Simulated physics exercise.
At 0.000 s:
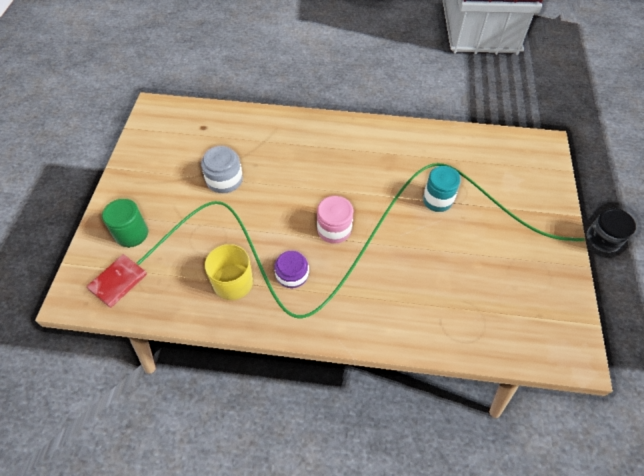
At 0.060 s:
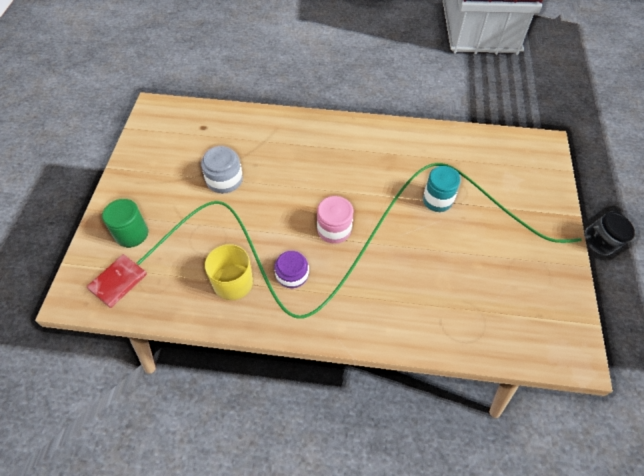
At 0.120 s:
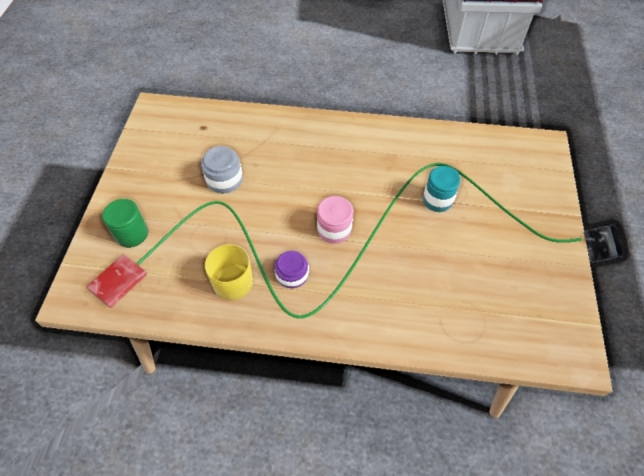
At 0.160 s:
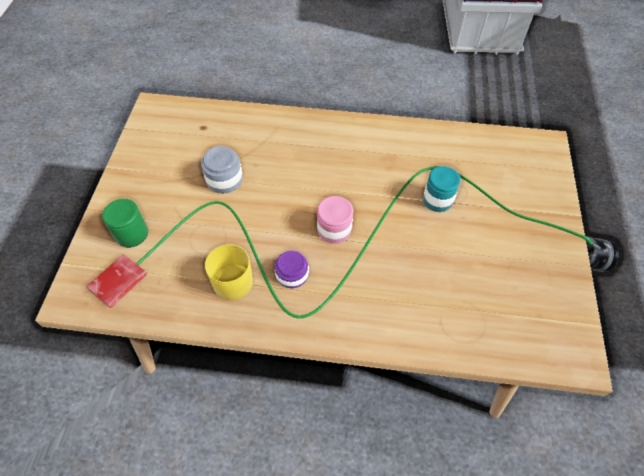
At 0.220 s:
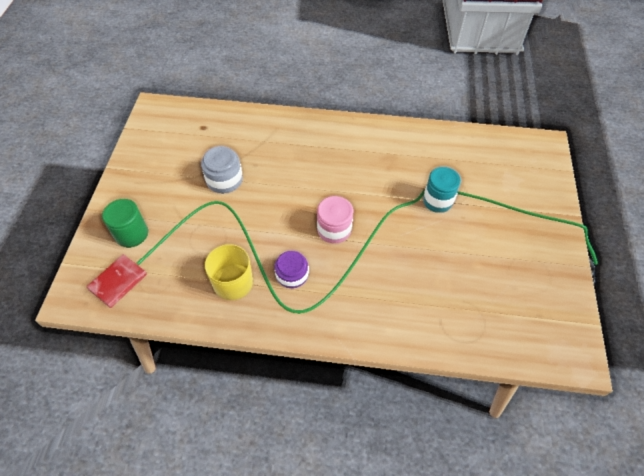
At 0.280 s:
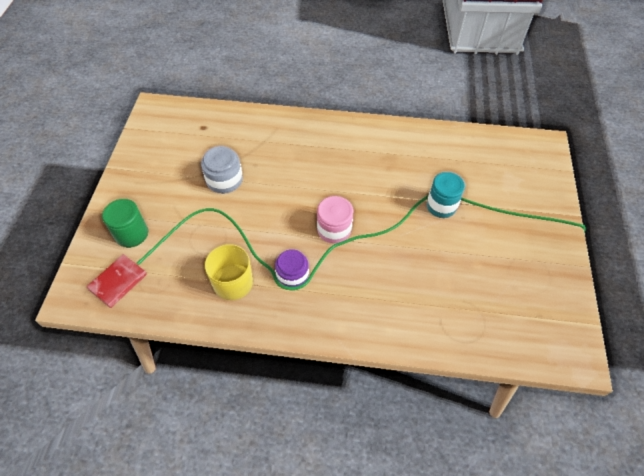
A black object dropped off the right end of a wooden table and out of sight, pulling a green cord tighter around the purple and pink containers and nudging the teal one slightly.
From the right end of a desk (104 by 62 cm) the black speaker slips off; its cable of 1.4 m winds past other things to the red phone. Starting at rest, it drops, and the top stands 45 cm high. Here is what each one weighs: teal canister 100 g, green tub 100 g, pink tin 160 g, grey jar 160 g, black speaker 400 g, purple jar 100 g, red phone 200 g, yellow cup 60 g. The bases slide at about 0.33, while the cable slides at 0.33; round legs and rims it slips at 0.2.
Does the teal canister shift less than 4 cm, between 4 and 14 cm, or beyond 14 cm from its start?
Watch, it'll budge a fair bit.
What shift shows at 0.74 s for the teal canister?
Teal canister: 8 cm.
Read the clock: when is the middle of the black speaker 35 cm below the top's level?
Around 0.34 seconds on the clock.
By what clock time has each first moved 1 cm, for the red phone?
Approx. result - red phone: Never.
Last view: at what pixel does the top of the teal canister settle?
End position in the last picture: Approx. (465, 206).
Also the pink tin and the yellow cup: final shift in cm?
Pink tin roughly 0 cm, yellow cup roughly 2 cm.
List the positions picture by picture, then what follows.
Teal canister (445, 177); cable runs through (523, 223) (416, 174) (355, 264) (265, 278) (189, 216), in the first frame.
Black speaker (616, 225); cable runs through (522, 223) (355, 264) (189, 216), in the second frame.
Black speaker (603, 244); cable runs through (522, 223) (355, 264) (189, 216), in the third frame.
Black speaker (595, 254); cable runs through (532, 220) (355, 264) (189, 216), in the fourth frame.
Black speaker (578, 274); cable runs through (578, 225) (358, 258) (189, 216), in the fifth frame.
Teal canister (449, 183); cable runs through (489, 208) (386, 231) (190, 217), in the sixth frame.
At 0.5 s, the cable's tail end at (145, 268); teal canister 8 cm off its start, purple jar 4 cm off its start, yellow cup 3 cm off its start.
At 0.7 s, the cable's tail end at (145, 268); teal canister 8 cm off its start, purple jar 4 cm off its start, yellow cup 3 cm off its start.
At 1.0 s, the cable's tail end at (145, 268); teal canister 8 cm off its start at (466, 206), purple jar 4 cm off its start at (293, 243), yellow cup 3 cm off its start at (226, 276).
At 1.2 s, the cable's tail end at (145, 268); teal canister 8 cm off its start, purple jar 4 cm off its start, yellow cup 3 cm off its start.
At 2.4 s, the cable's tail end at (145, 268); teal canister 8 cm off its start at (465, 206), purple jar 4 cm off its start at (293, 243), yellow cup 3 cm off its start at (226, 277), black speaker over the edge.
